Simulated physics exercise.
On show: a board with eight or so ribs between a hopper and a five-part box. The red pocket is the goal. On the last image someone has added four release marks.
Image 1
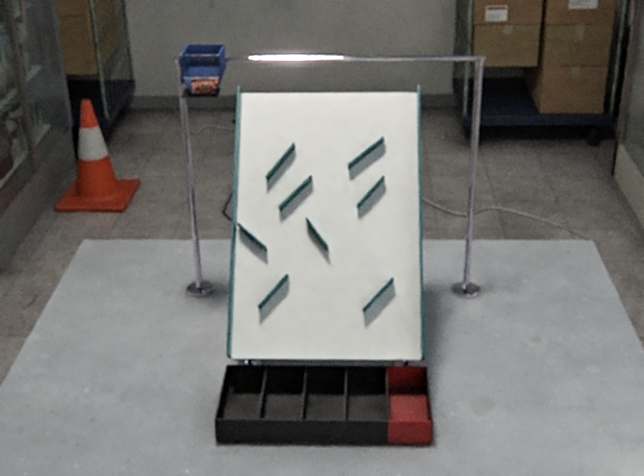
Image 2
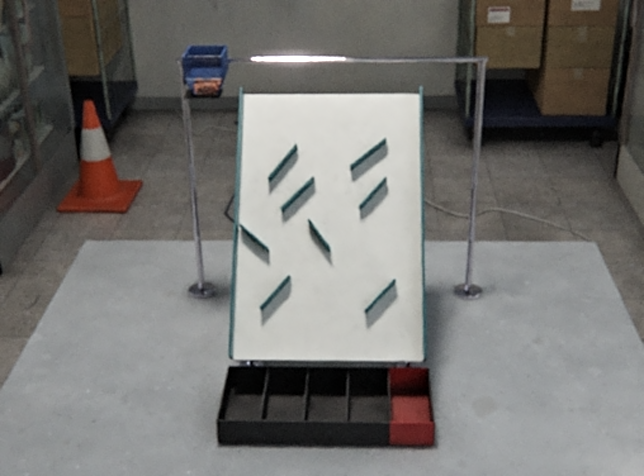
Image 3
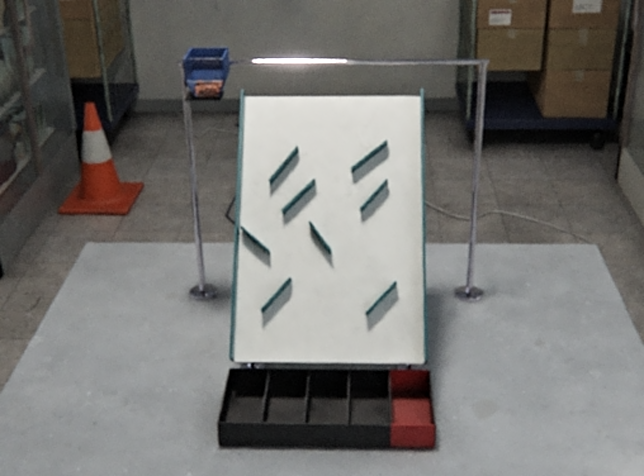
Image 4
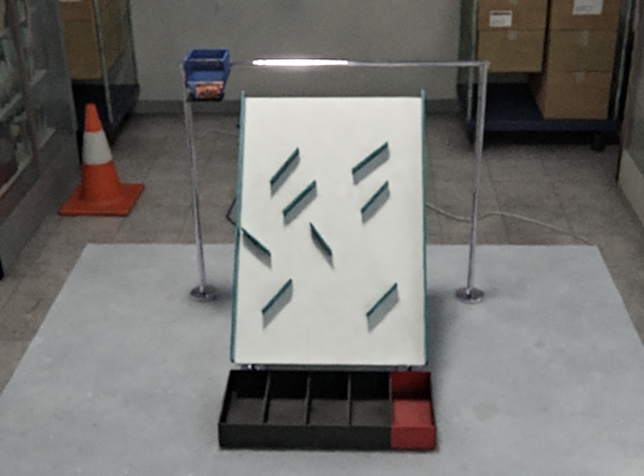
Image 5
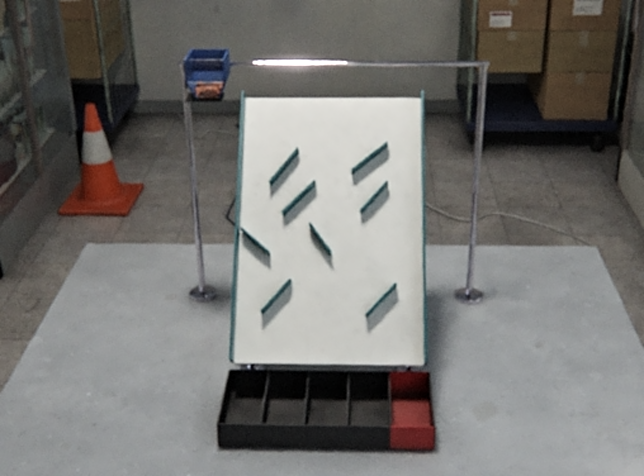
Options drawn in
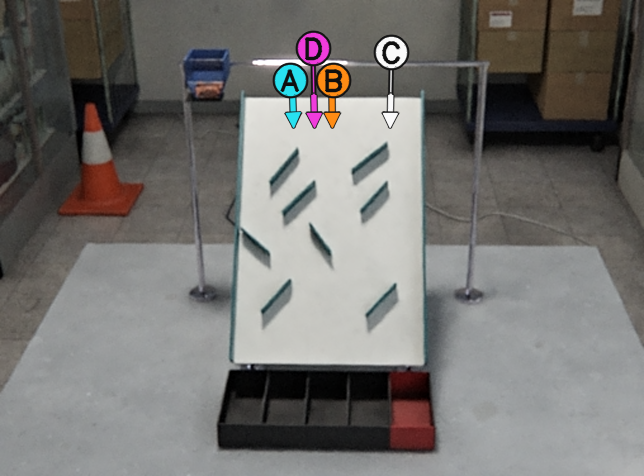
A tilted white board with slanted dark green ribs stands on a pale grey platform in a storage room, seen from the front and slightly above. A blue hopper hangs at the upper left of a metal frame, a black box with a red right-hand pocket sits below, and an orange cone and cardboard boxes stand behind. Nothing moves except a very slight shift of the view.
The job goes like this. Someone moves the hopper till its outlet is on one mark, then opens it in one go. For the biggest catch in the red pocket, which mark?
The best mark is C.
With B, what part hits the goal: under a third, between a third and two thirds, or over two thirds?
Under a third.
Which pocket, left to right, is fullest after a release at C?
The fifth from the left.
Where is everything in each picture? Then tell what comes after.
In the first frame, hopper (205, 84), clay pellets, door shut.
In the second frame, ribs (268, 178) to (296, 144), (350, 166) to (386, 138), (281, 208) to (313, 176).
In the third frame, ribs (361, 208) to (387, 179), (241, 226) to (269, 251), (309, 221) to (331, 250).
In the fourth frame, ribs (262, 311) to (291, 279), (367, 314) to (397, 283).
In the fifth frame, red pocket (412, 436), number 5 of 5 from the left.
On the marked copy, mark A meets the board at (293, 122); mark B meets the board at (332, 122); mark C meets the board at (390, 122); mark D meets the board at (314, 122).
For mark A, not one piece in the red pocket, the larger part in other pockets, about a tenth held on the board.
For mark B, just a few in the red pocket, almost all in other pockets.
For mark C, roughly half in the red pocket, roughly half in other pockets, just a few outside the box.
For mark D, not one piece in the red pocket, almost all in other pockets.
